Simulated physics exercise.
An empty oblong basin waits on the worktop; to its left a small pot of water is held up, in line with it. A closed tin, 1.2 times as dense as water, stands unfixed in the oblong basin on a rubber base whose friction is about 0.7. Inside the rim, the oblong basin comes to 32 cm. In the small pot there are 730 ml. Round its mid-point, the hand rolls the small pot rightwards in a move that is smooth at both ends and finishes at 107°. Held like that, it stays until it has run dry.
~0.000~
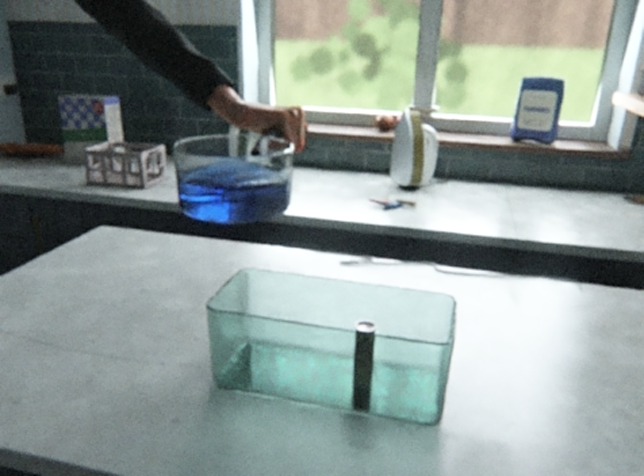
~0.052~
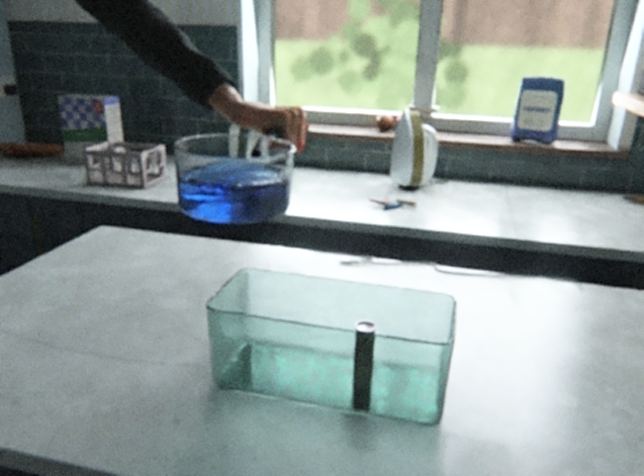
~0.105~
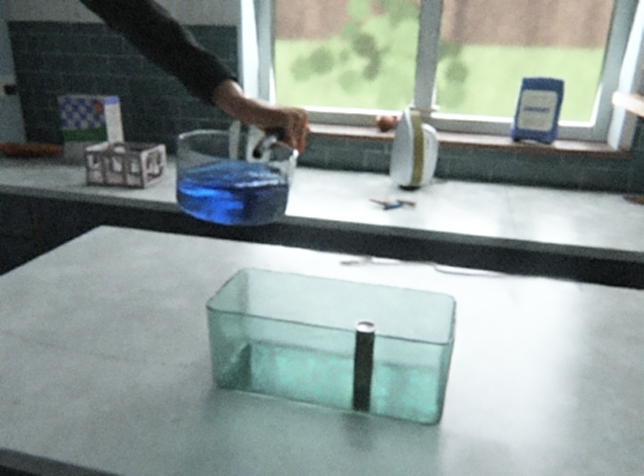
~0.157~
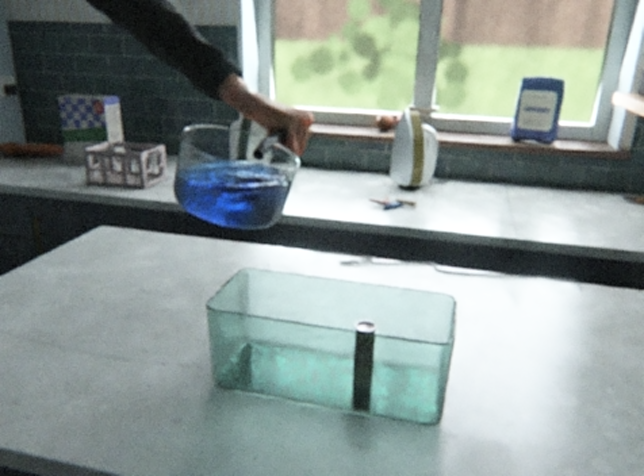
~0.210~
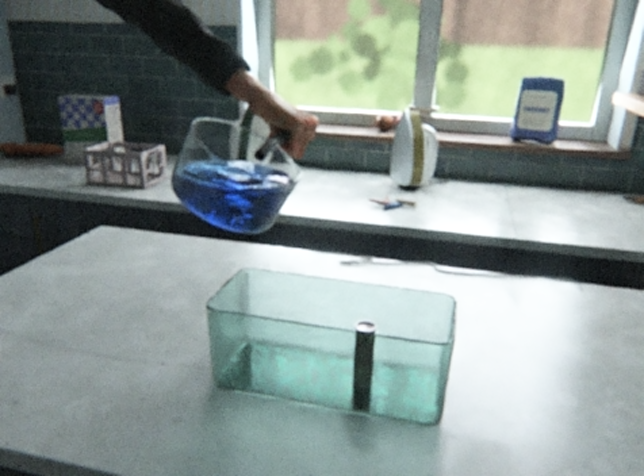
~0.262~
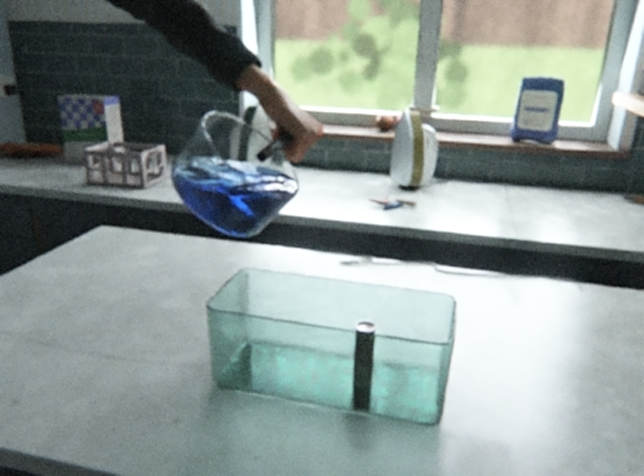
Kitchen worktop, a hand steadily tilting a clear pot of blue liquid above a greenish glass basin with a dark tin.
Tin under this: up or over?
Up.
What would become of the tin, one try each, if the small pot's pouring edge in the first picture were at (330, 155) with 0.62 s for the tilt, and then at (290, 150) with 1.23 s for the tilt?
Trial 1 - tin tips; trial 2 - tin stays standing.
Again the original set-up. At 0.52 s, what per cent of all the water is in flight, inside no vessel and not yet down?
Near 48 per cent of it all.
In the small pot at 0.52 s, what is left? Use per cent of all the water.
30 %.
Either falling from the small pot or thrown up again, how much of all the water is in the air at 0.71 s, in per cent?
Roughly 10 %.
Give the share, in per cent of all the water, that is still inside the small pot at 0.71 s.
Near 8 percent, more or less.
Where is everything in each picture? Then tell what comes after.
Tilt 0°; pouring edge (290, 151); surface from (188, 169) to (289, 177); the oblong basin's rim runs from (224, 287) to (455, 320); the tin's top is at (366, 328), in the first picture.
Tilt 2°; pouring edge (291, 153); surface from (187, 168) to (289, 178), in the second picture.
Tilt 7°; pouring edge (293, 159); surface from (187, 168) to (289, 179), in the third picture.
Tilt 16°; pouring edge (295, 169); surface from (186, 167) to (291, 180), in the fourth picture.
Tilt 28°; pouring edge (296, 182); surface from (184, 163) to (293, 183), in the fifth picture.
Tilt 41°; pouring edge (294, 196); surface from (183, 159) to (292, 185), in the sixth picture.
After 0.52 s the tilt is 100° and 29 per cent is still to pour; the tin stands where it began.
After 0.71 s the tilt is 107° and 8 per cent is still to pour; the tin stands where it began.
After 0.91 s the tilt is 107° and 1 per cent is still to pour; the tin stands where it began.
After 1.12 s the tilt is 107° and 0 per cent is still to pour; the tin stands where it began.
In the end the tin stands where it began.
